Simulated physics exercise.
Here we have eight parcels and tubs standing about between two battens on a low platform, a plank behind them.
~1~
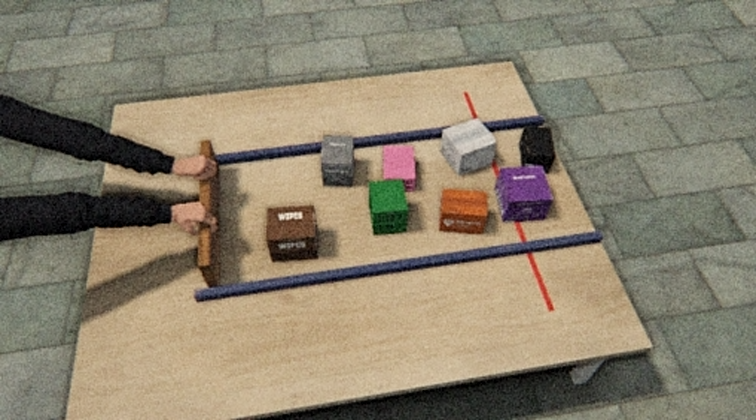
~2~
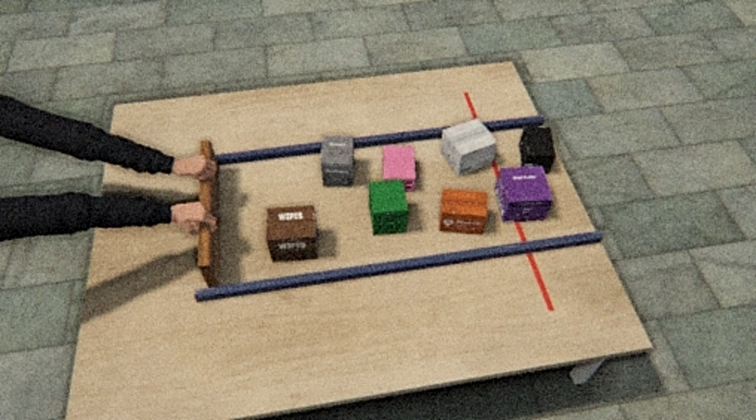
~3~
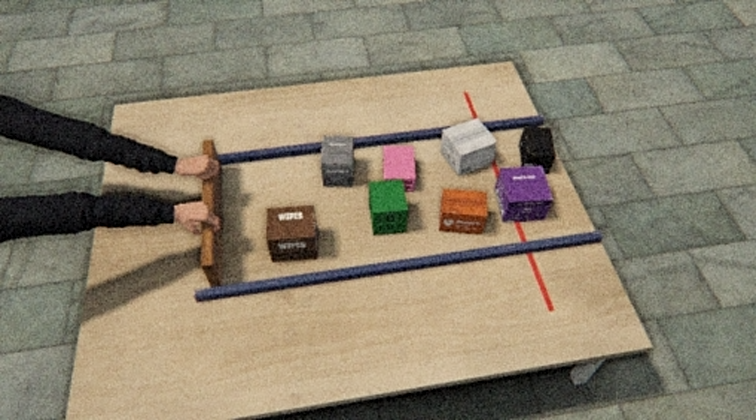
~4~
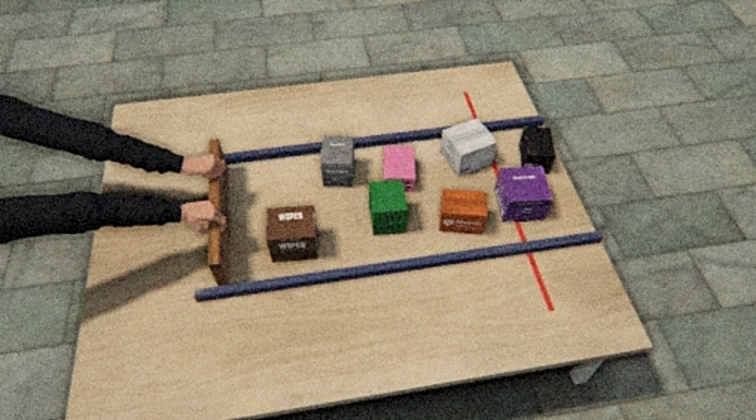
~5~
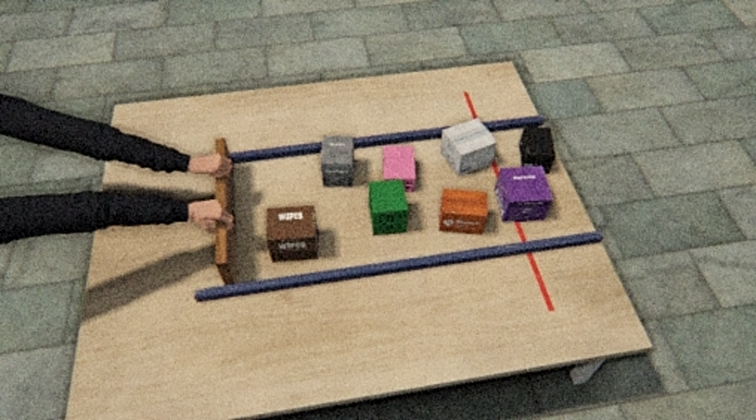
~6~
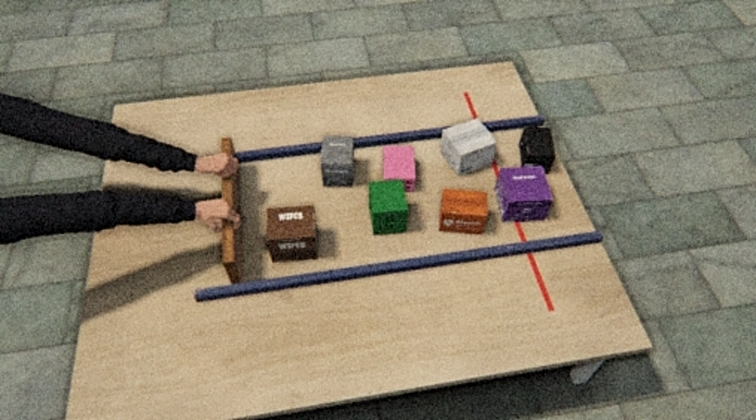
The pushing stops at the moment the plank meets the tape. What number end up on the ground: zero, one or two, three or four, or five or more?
The push is going to send three or four over the edge.
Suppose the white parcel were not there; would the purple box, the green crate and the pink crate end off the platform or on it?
I'd say the purple box gets knocked off, the green crate stays aboard and the pink crate stays aboard.
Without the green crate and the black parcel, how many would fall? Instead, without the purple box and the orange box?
Counts - first: 2; second: 2.
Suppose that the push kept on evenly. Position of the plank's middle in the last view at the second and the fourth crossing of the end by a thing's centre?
Near (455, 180) and (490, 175).
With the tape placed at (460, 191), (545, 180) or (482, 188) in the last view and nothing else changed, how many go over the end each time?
Down on the ground: 2, 6 and 3.
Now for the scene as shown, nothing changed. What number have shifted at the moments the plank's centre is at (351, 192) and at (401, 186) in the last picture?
First 3, after that 7.
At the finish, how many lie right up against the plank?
I count 2 of them.
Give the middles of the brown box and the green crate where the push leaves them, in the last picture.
Brown box at (538, 199), green crate at (569, 182).
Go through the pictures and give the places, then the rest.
In the first frame, black parcel (537, 150); purple box (523, 194); white parcel (468, 147); plank (210, 211); tape (502, 185).
In the second frame, purple box (522, 194); orange box (463, 212).
In the third frame, white parcel (468, 147); plank (212, 211).
In the fourth frame, black parcel (537, 150); grey box (338, 162).
In the fifth frame, purple box (522, 194); pink crate (399, 169).
In the sixth frame, black parcel (537, 150); purple box (522, 194); white parcel (468, 147); plank (232, 208); tape (502, 185).
Soon after, none off yet; black parcel at rest near (537, 150); purple box at rest near (522, 194); white parcel at rest near (468, 147).
In the end, the number that fall off is three or four; gone, orange box, white parcel, purple box and black parcel.
